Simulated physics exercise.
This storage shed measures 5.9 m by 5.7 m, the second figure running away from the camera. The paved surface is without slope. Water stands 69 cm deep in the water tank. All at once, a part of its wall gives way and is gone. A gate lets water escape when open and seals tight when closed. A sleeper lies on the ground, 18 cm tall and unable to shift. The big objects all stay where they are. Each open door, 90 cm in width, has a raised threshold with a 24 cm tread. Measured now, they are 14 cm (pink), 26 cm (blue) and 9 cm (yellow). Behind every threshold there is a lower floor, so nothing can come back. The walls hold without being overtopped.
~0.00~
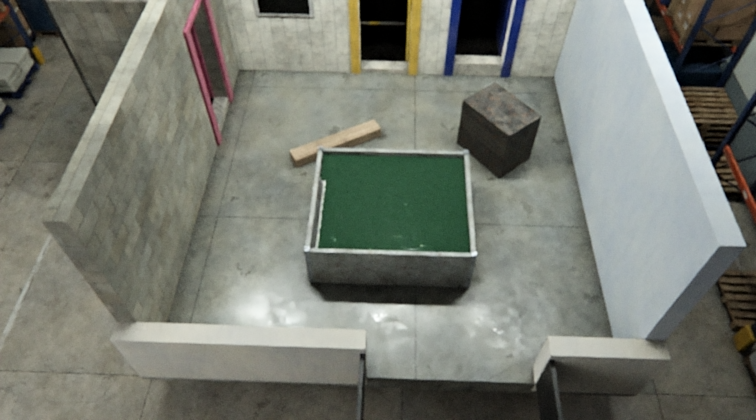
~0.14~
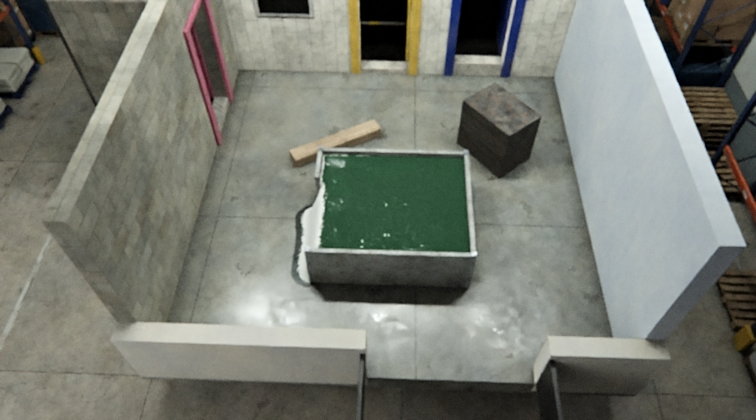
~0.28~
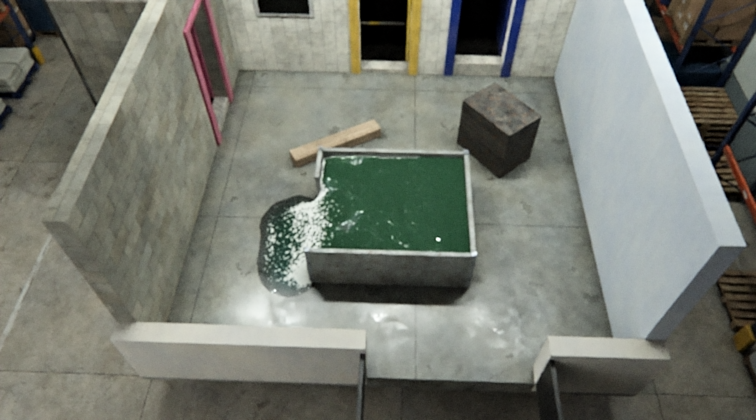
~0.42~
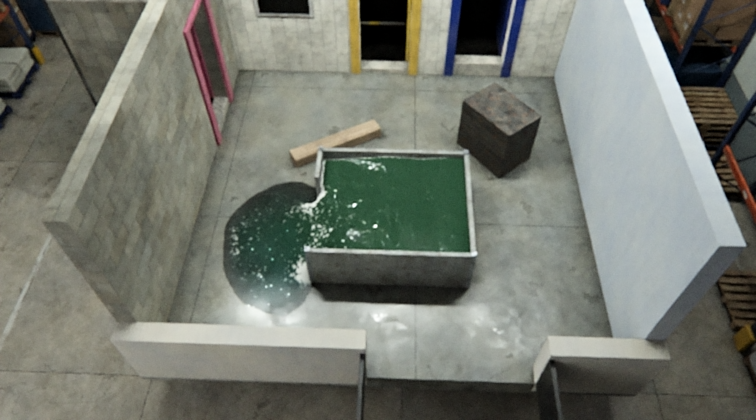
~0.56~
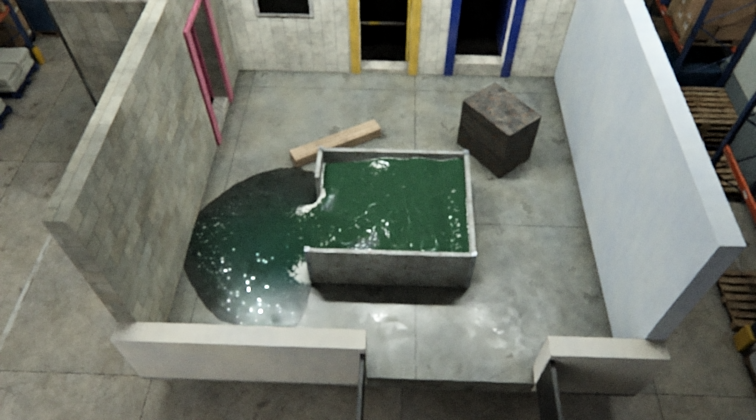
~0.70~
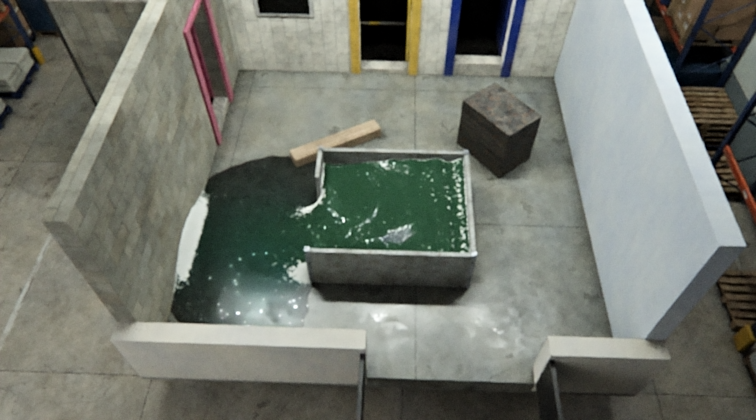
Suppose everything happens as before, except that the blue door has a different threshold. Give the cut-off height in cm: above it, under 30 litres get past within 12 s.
The cut-off is roughly 7.5 cm.
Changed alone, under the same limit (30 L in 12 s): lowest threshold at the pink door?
Pink door, minimum about 5.5 cm.
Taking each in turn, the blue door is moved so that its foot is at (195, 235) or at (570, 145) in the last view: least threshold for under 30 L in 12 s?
Roughly 34 cm, then roughly 7.5 cm.
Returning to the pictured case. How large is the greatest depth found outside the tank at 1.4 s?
About 56 cm at most.
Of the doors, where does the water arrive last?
Answer: Blue door.
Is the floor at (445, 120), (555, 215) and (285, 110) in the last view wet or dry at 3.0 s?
Spot one bone dry, spot two bone dry, spot three awash.
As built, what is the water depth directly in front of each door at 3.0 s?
Door depths (cm): Pink = 8, blue = 0, yellow = 2.
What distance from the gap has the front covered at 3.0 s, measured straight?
It gets close to 4.2 metres out.
After 1.4 s water covers 20 % of the floor, deepest (56 cm) near (160, 352); it has not reached the blue door.
After 3.0 s water covers 50 % of the floor, deepest (32 cm) near (160, 352); it has not reached the blue door.
After 12.0 s water covers 95 % of the floor, deepest (11 cm) near (472, 226); 10 cm at the blue door, 0 litres in over its 26 cm threshold.
At the blue door as built, the water arrived by 3.8 s and peaked near 13 cm at 9.0 s.
With a threshold of 6.5 cm, 41 litres would have come in within the 12 s; with 8.5 cm, 19 litres. So under 30 litres takes about 7.5 cm.
